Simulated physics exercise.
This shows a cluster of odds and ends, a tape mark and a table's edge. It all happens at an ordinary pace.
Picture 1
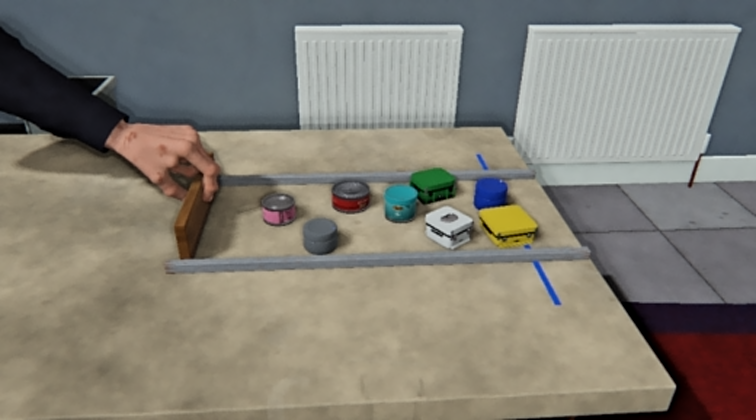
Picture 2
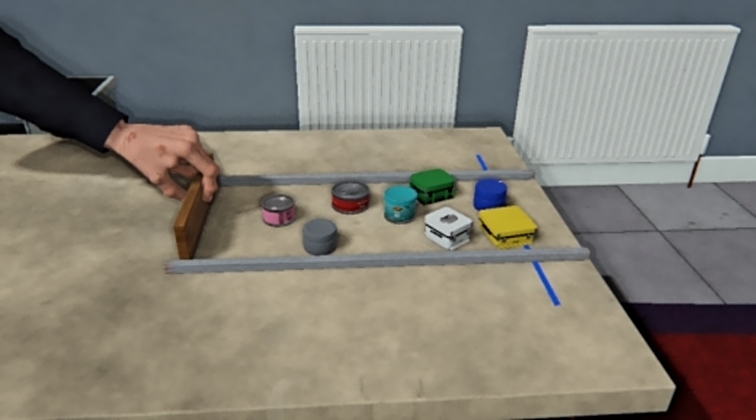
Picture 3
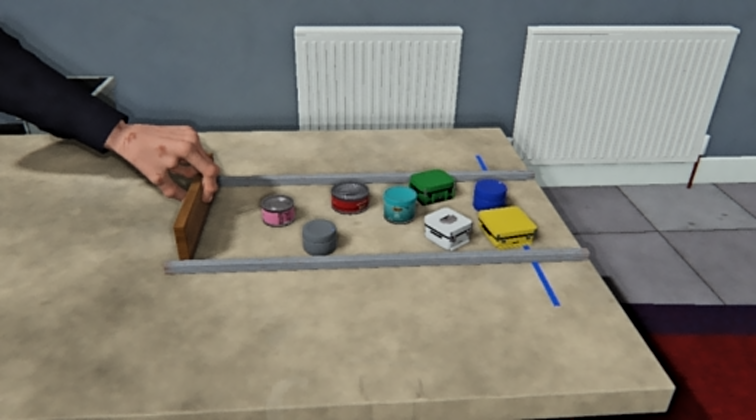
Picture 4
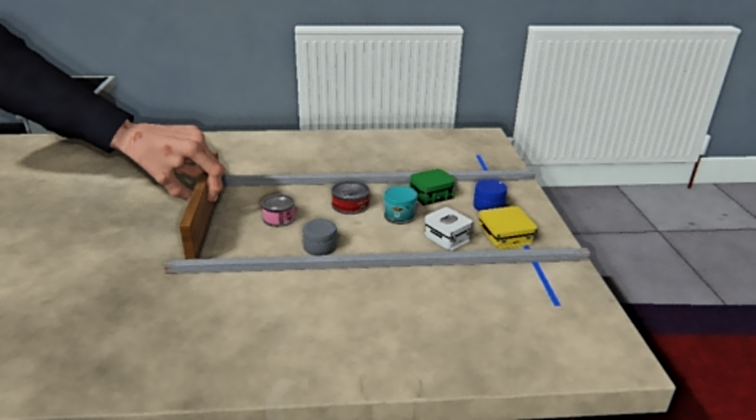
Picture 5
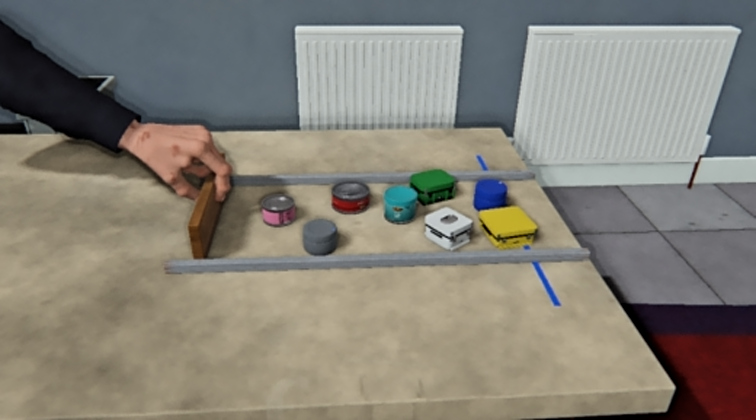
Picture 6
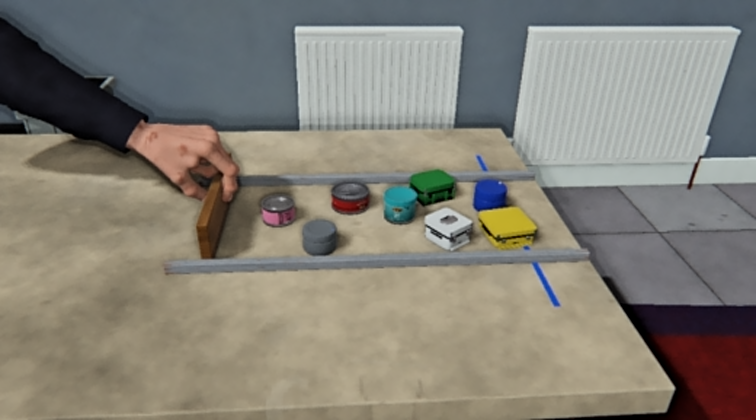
A hand slides a wooden board slightly right behind small, still tins and cases on a table.
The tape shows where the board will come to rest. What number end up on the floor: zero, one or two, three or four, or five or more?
As it turns out, the number that fall off is three or four.
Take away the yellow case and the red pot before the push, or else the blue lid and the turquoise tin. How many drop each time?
The counts: 1 and 2.
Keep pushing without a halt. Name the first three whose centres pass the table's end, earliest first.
In order: The yellow case, the blue lid, the green case.
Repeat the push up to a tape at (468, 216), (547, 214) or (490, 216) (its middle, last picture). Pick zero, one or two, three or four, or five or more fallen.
In that order: None at all; more than four; either one or two.
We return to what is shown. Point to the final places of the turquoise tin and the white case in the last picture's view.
The turquoise tin at (557, 204), the white case at (567, 224).
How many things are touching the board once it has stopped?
The number is 3.
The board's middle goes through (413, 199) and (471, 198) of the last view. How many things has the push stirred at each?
At the one place 6, at the other 8.
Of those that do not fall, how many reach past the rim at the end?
The number is 2.
Soon after, none off yet; yellow case at rest near (506, 229); blue lid at rest near (490, 197); white case at rest near (447, 230).
Then, none off yet; yellow case at rest near (506, 229); blue lid at rest near (490, 197); white case at rest near (449, 230).
Further on, none off yet; yellow case moved about its own width near (556, 223); blue lid moved about its own width near (532, 194); white case moved well along near (521, 224).
At rest, the number that fall off is three or four; fallen, green case, blue lid and yellow case.
